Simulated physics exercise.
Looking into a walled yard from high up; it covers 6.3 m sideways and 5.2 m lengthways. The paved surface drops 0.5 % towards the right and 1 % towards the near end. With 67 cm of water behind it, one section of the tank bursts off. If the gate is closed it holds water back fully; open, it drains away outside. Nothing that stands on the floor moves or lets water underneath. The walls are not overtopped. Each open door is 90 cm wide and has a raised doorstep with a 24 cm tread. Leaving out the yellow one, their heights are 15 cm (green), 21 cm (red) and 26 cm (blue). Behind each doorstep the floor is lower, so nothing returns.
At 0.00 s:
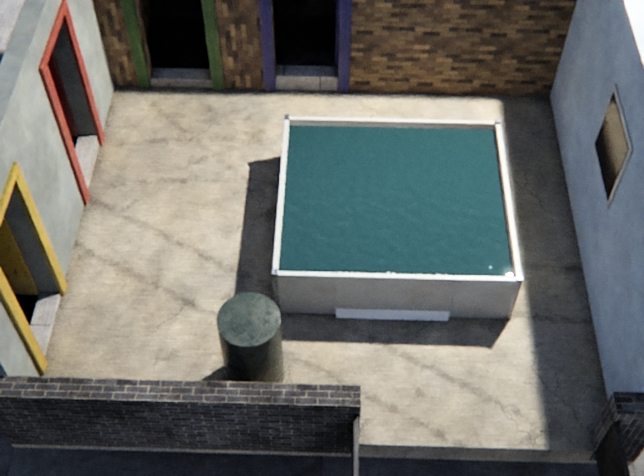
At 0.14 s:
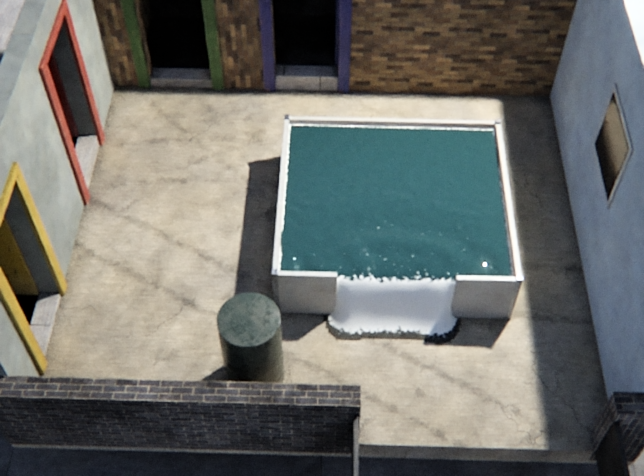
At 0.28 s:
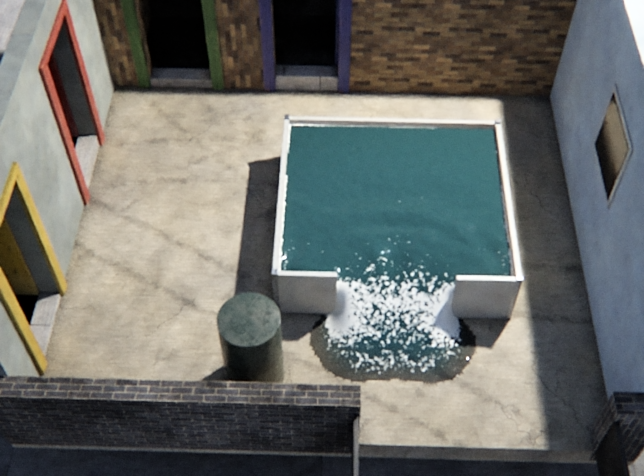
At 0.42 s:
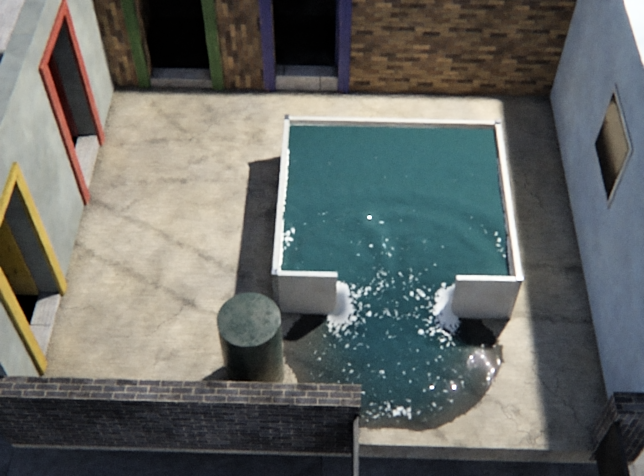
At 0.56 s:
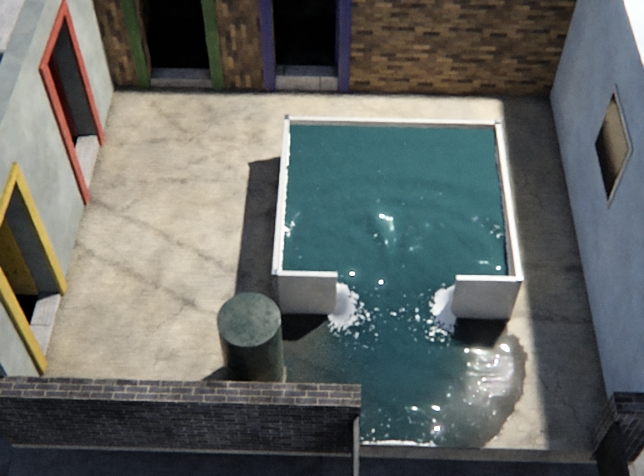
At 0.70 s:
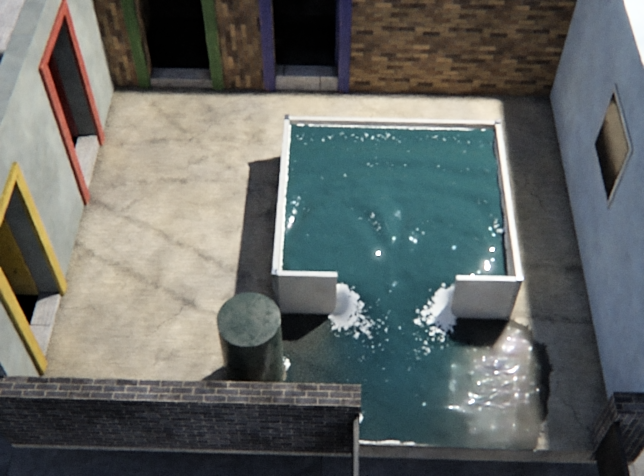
A square tank's front panel bursts off and water pours out, spreading across the paved yard.
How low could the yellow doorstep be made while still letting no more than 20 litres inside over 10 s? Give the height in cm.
At least 9.5 cm or so.
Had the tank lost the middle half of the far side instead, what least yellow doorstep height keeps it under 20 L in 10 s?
Then roughly 10.0 cm.
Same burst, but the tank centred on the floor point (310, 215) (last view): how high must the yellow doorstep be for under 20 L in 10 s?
Then roughly 19 cm.
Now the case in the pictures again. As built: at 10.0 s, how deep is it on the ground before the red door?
Roughly 2.0 cm deep.
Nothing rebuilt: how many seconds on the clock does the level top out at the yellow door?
Around 2.6 s.
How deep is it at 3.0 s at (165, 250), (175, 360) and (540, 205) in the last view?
Roughly 0, 2 and 0 cm, in turn.
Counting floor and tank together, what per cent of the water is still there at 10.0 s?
Roughly 36 in a hundred.
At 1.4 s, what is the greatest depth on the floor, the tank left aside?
Up to some 42 cm.
After 1.4 s water covers 20 % of the floor, deepest (42 cm) near (348, 422); it has not reached the yellow door.
After 3.0 s water covers 35 % of the floor, deepest (31 cm) near (348, 407); 13 cm at the yellow door, 10 litres in over its 8 cm doorstep.
After 10.0 s water covers 75 % of the floor, deepest (12 cm) near (348, 422); 6 cm at the yellow door, 32 litres in over its 8 cm doorstep.
At the yellow door as built, the water arrived by 2.2 s and peaked near 14 cm at 2.6 s.
With a doorstep of 8 cm, 32 litres would have come in within the 10 s; with 10.5 cm, 12 litres. So under 20 litres takes about 9.5 cm.
